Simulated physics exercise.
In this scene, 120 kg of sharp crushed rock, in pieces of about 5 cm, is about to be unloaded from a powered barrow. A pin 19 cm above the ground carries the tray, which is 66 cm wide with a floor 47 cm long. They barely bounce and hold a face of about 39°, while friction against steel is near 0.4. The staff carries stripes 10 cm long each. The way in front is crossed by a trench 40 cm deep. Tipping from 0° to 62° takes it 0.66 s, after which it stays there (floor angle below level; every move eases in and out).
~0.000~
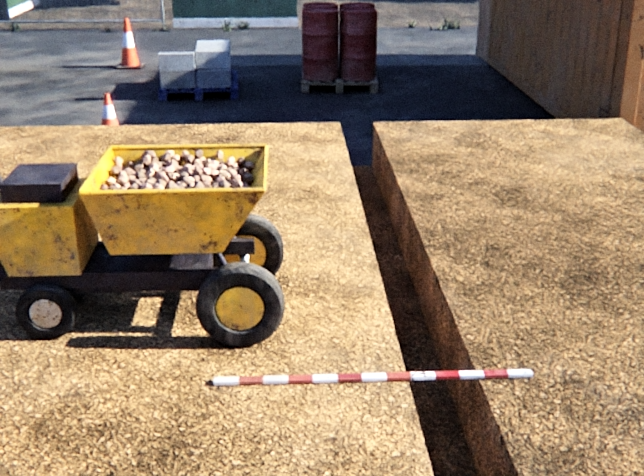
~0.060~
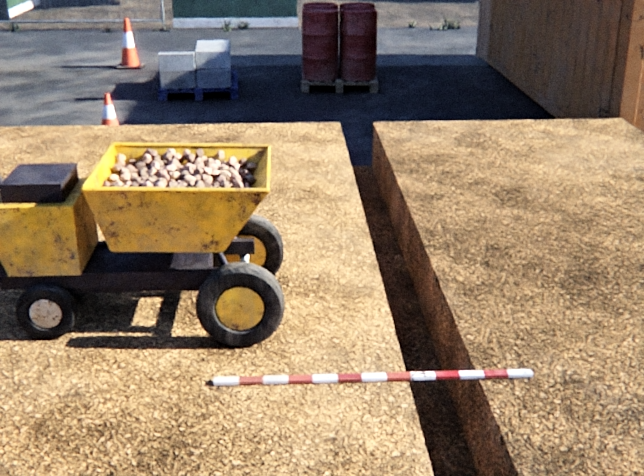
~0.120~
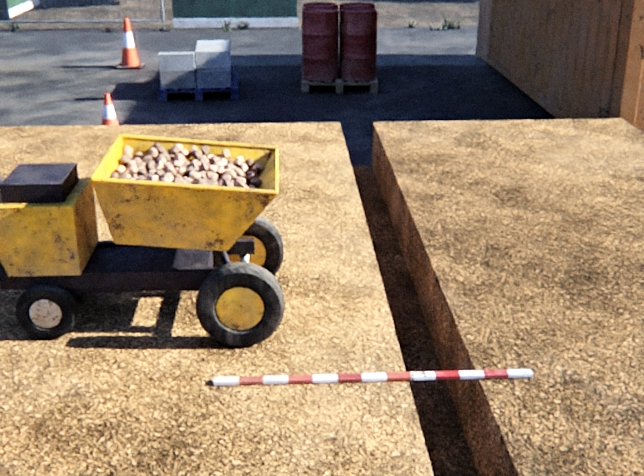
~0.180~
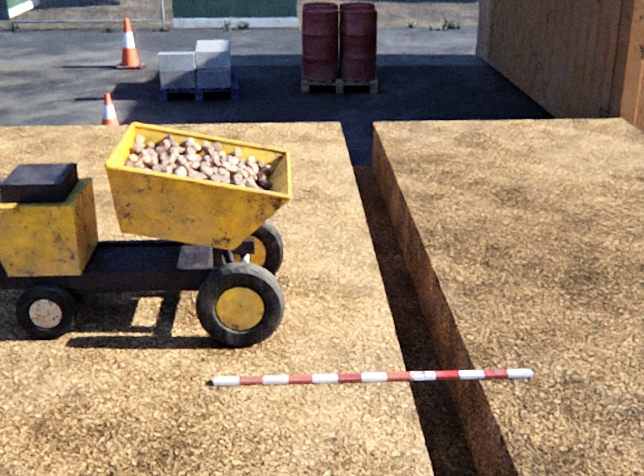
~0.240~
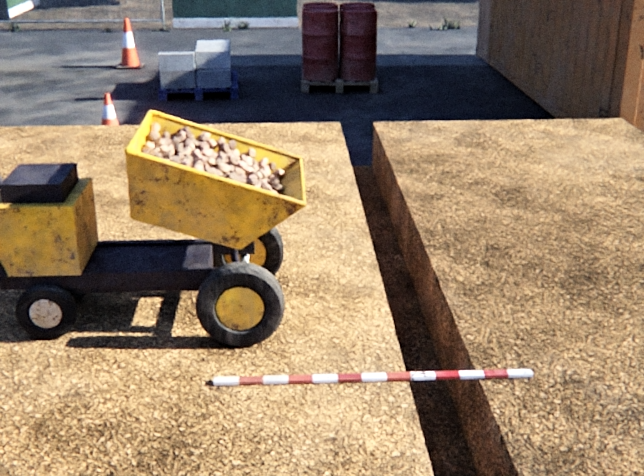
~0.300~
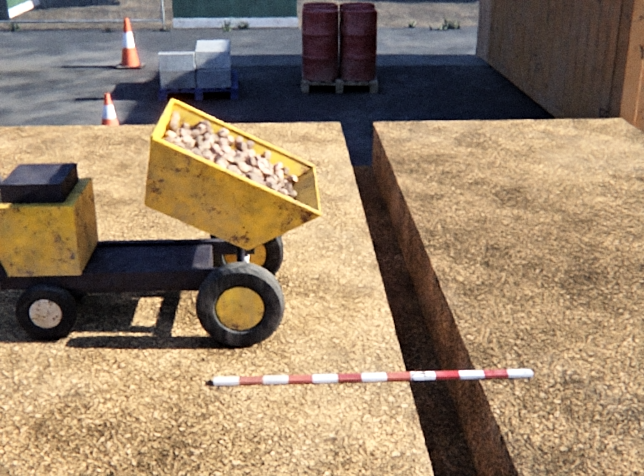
To begin with, a small yellow dumper loaded with pale stones stands at the left of a narrow trench, its tray level above a red-and-white striped staff. The tray then tilts gradually toward the right, its left end rising until it slopes steeply, still full, while the wheels stay in place.
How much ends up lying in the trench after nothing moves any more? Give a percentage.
A share of about 38 per cent.
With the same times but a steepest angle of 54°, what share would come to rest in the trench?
I'd expect around 20 in a hundred.
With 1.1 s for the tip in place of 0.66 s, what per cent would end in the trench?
Roughly 25 per cent.
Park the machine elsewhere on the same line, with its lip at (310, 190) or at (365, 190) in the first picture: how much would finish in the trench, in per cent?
From the first place around 25 per cent, from the other around 5.
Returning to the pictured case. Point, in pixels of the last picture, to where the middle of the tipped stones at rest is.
I'd point somewhere around (420, 371).
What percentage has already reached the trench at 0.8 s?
Close to 5 per cent has got there by then.
After 0.5 s the floor is at 53°; 100 % in the tray; the foremost stones are at (333, 224).
After 0.8 s the floor is at 62°; 89 % in the tray, 7 % short of the trench, 4 % in the trench; the foremost stones are at (405, 283).
After 1.1 s the floor is at 62°; 60 % in the tray, 7 % short of the trench, 31 % in the trench, 2 % past the trench; the foremost stones are at (515, 309).
After 3.1 s the floor is at 62°; 53 % in the tray, 7 % short of the trench, 38 % in the trench, 3 % past the trench; the foremost stones are at (560, 311).
